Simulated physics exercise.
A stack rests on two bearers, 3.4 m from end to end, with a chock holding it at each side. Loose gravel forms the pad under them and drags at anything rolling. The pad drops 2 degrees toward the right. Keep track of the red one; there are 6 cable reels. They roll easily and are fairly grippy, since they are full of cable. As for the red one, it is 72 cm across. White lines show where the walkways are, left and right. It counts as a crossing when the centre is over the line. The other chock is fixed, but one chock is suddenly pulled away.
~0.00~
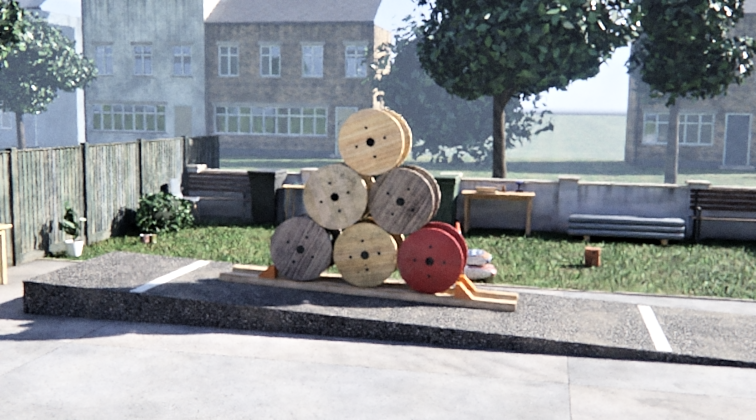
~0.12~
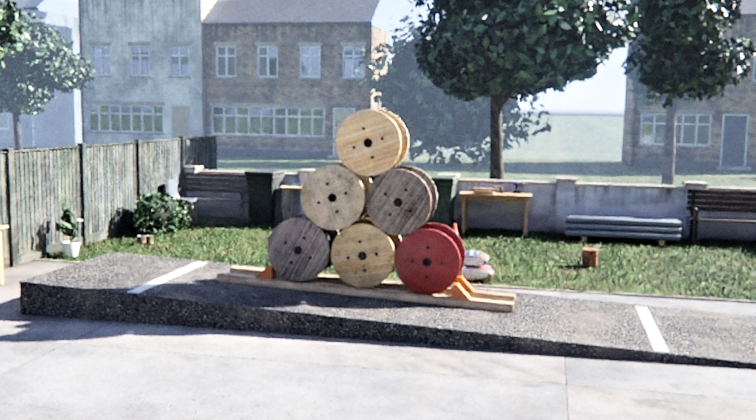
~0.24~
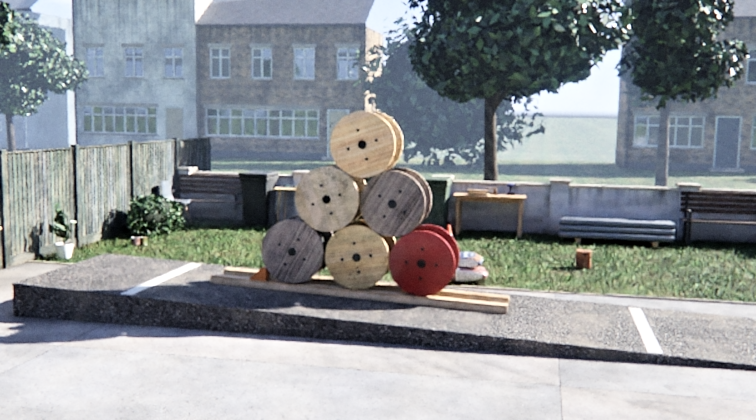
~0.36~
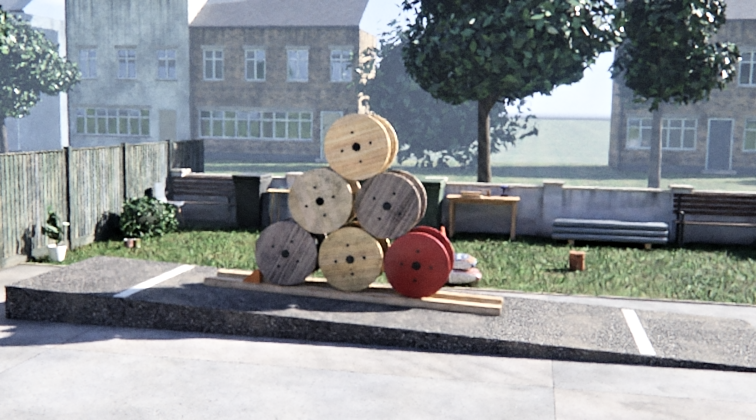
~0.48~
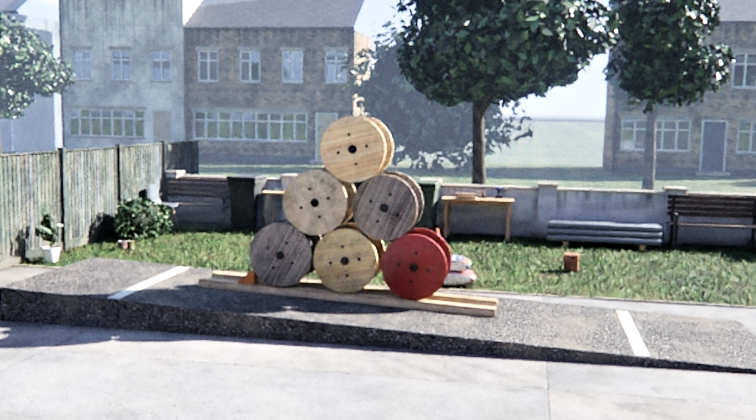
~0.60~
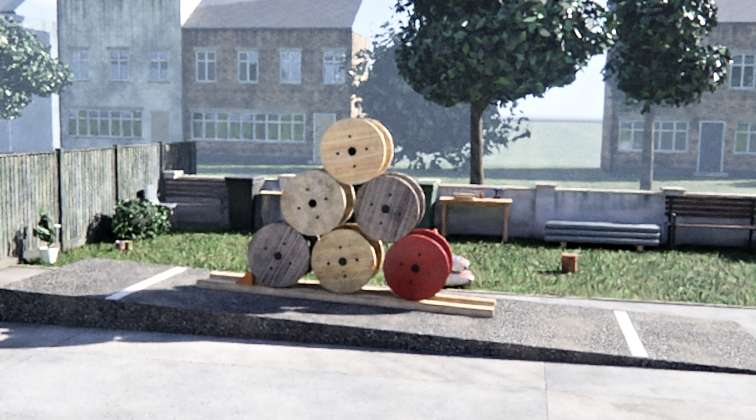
Pyramid of six cable reels standing on wooden bearers as the view drifts slightly and the chock beside the red reel disappears.
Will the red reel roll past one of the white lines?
The red reel? It passes a line.
Then, 1.0 s in, red is on the bearers, 60 cm from the bearers' right end, rolling right; 0 over a line so far.
Then, 1.4 s in, red is on the bearers, 10 cm from the bearers' right end, rolling right; 0 over a line so far.
Then, 1.9 s in, red is off the bearers, 75 cm short of the right line, rolling right; 0 over a line so far.
Then, 2.5 s in, red is past the right line; 1 over a line so far.
In the end (10.9 s), red is past the right line; 3 over a line so far.
